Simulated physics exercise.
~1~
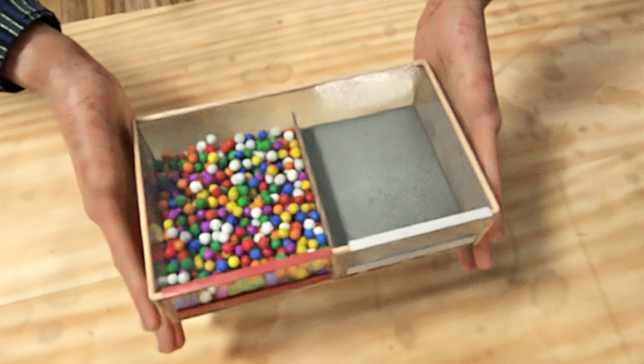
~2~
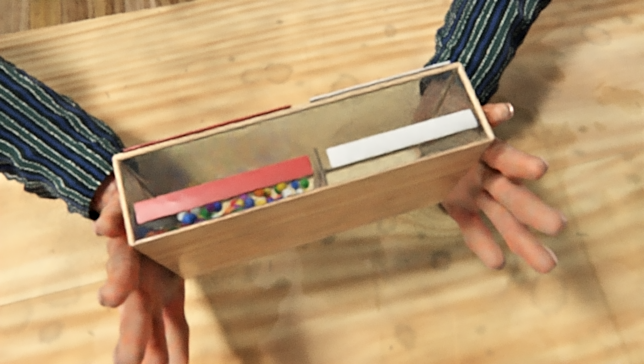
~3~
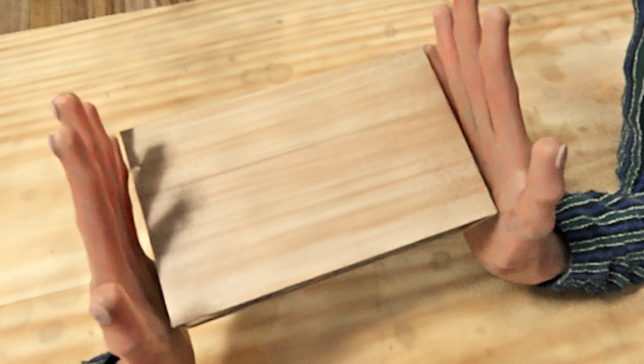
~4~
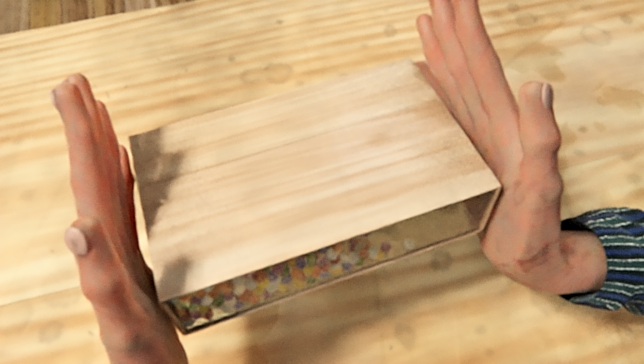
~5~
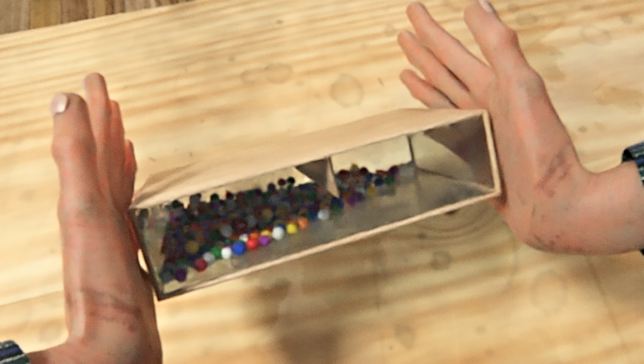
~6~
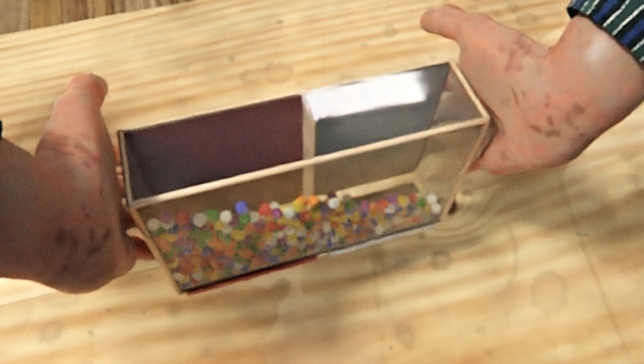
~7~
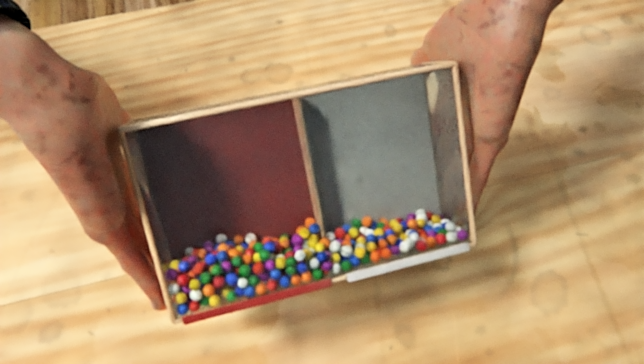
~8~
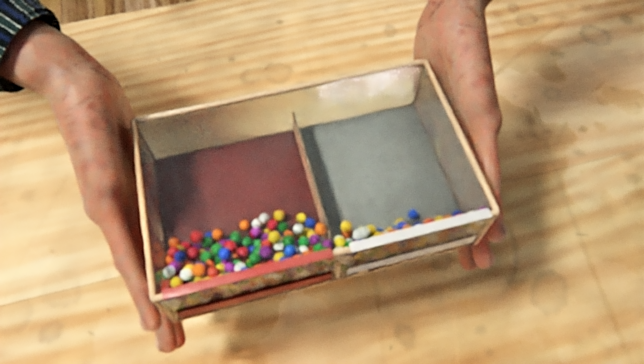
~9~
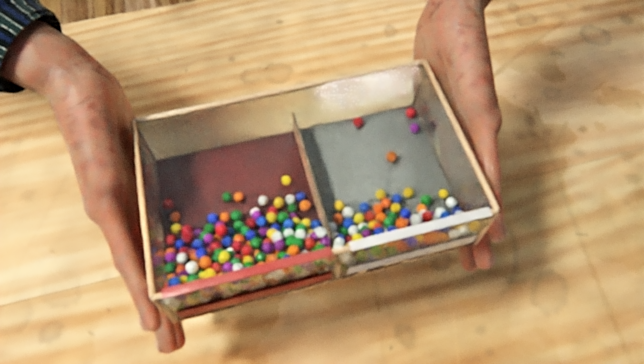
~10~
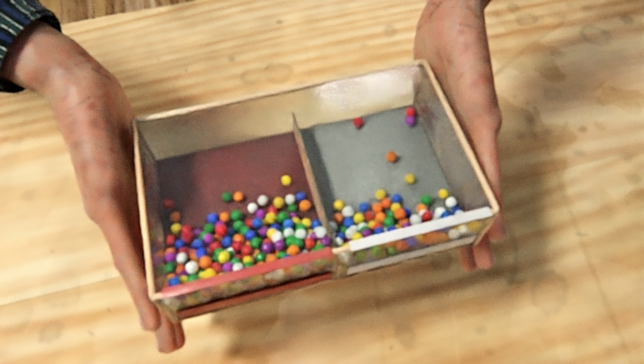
Hands turning a clear-lidded, divided box over and upright again, leaving colourful beads spread across its red and white compartments.
